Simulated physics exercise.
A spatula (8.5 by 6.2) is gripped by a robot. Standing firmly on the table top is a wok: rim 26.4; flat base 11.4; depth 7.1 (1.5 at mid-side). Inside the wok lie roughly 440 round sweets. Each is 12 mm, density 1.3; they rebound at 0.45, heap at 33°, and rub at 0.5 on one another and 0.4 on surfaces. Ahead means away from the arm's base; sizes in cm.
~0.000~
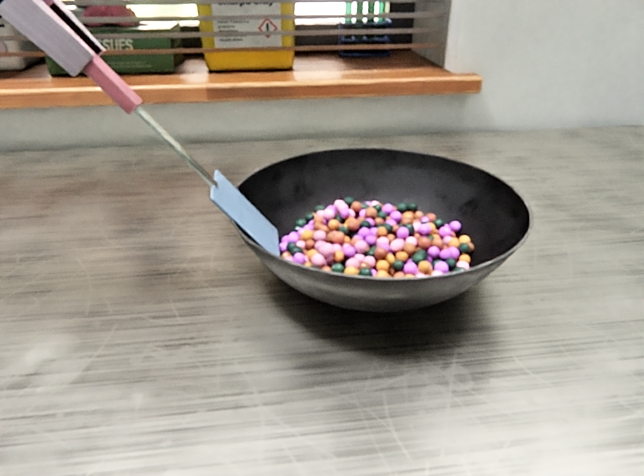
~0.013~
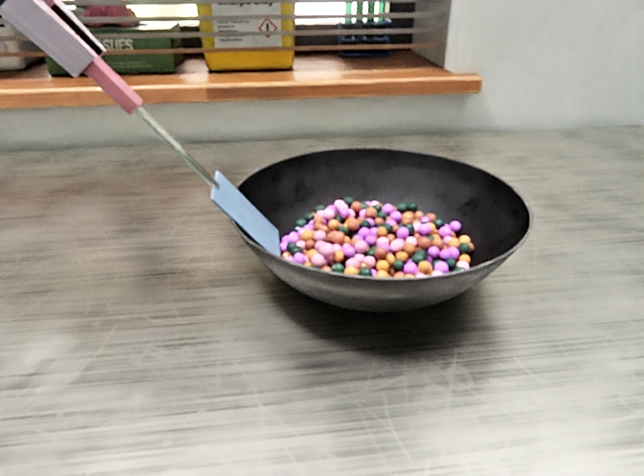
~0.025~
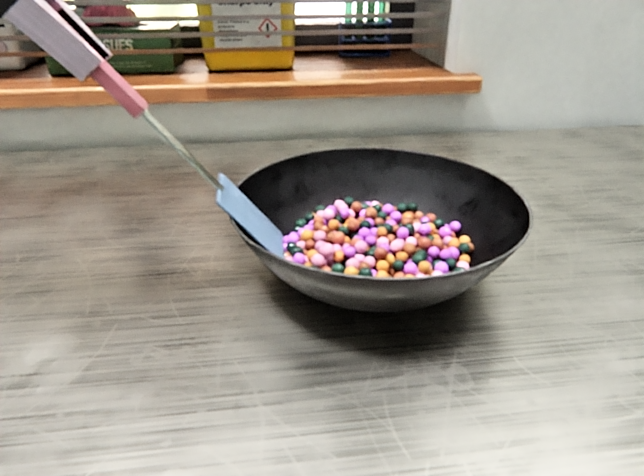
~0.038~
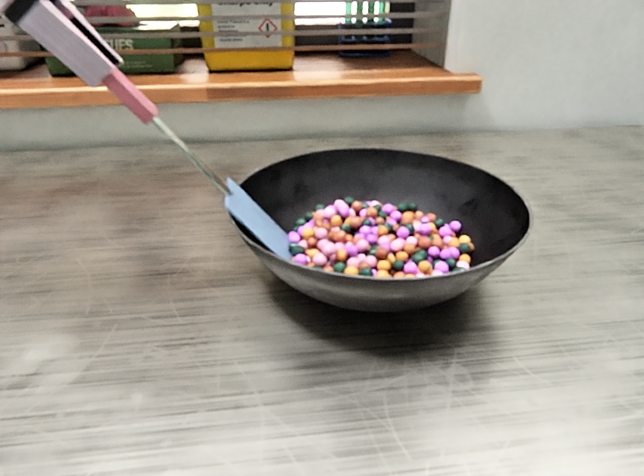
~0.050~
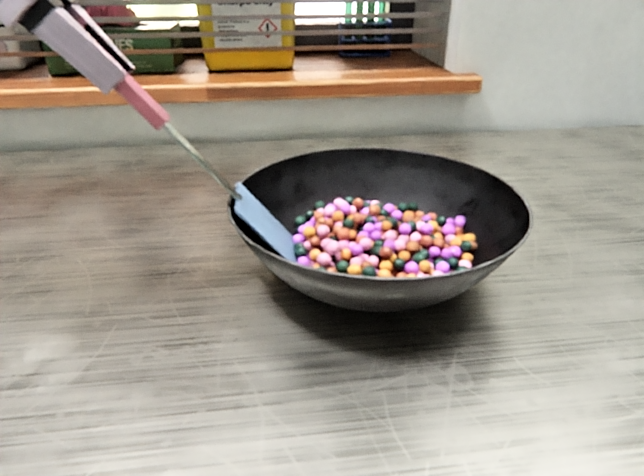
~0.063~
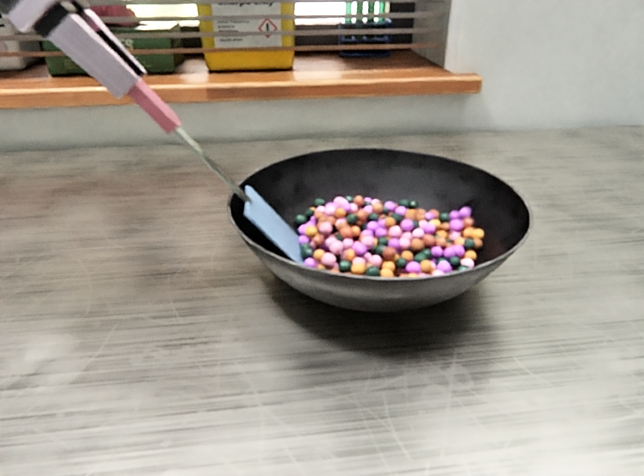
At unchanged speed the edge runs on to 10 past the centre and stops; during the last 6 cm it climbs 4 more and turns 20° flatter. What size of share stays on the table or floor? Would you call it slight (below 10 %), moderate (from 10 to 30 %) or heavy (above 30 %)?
I would call it moderate.
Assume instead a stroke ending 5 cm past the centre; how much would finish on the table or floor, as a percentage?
That would be something like 0 in a hundred.
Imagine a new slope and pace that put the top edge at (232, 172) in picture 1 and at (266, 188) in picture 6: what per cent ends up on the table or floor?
Roughly 20 percent ends up there.
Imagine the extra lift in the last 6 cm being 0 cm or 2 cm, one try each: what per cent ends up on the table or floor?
10 and 20 %.
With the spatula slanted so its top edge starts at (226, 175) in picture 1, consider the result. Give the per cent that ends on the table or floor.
Around 20 percent ends up on the table or floor.
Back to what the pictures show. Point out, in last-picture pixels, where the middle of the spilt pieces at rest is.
In the last view, it's around (599, 246).
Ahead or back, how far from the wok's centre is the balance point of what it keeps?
I'd put it at roughly 3.0 cm toward the front.
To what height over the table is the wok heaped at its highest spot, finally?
Some 6.0 cm above the table.
After 0.16 s, sloping 52°, highest piece 7 above the table; 435 in the wok.
After 0.25 s, sloping 46°, highest piece 7 above the table; 435 in the wok.
After 0.50 s, sloping 32°, highest piece 16 above the table; 361 in the wok, 22 on the table or floor, 52 on the blade or in flight.
After 1.55 s, sloping 32°, highest piece 6 above the table; 359 in the wok, 76 on the table or floor.
At rest, 359 in the wok, 76 on the table or floor. That is 17 % on the table or floor.
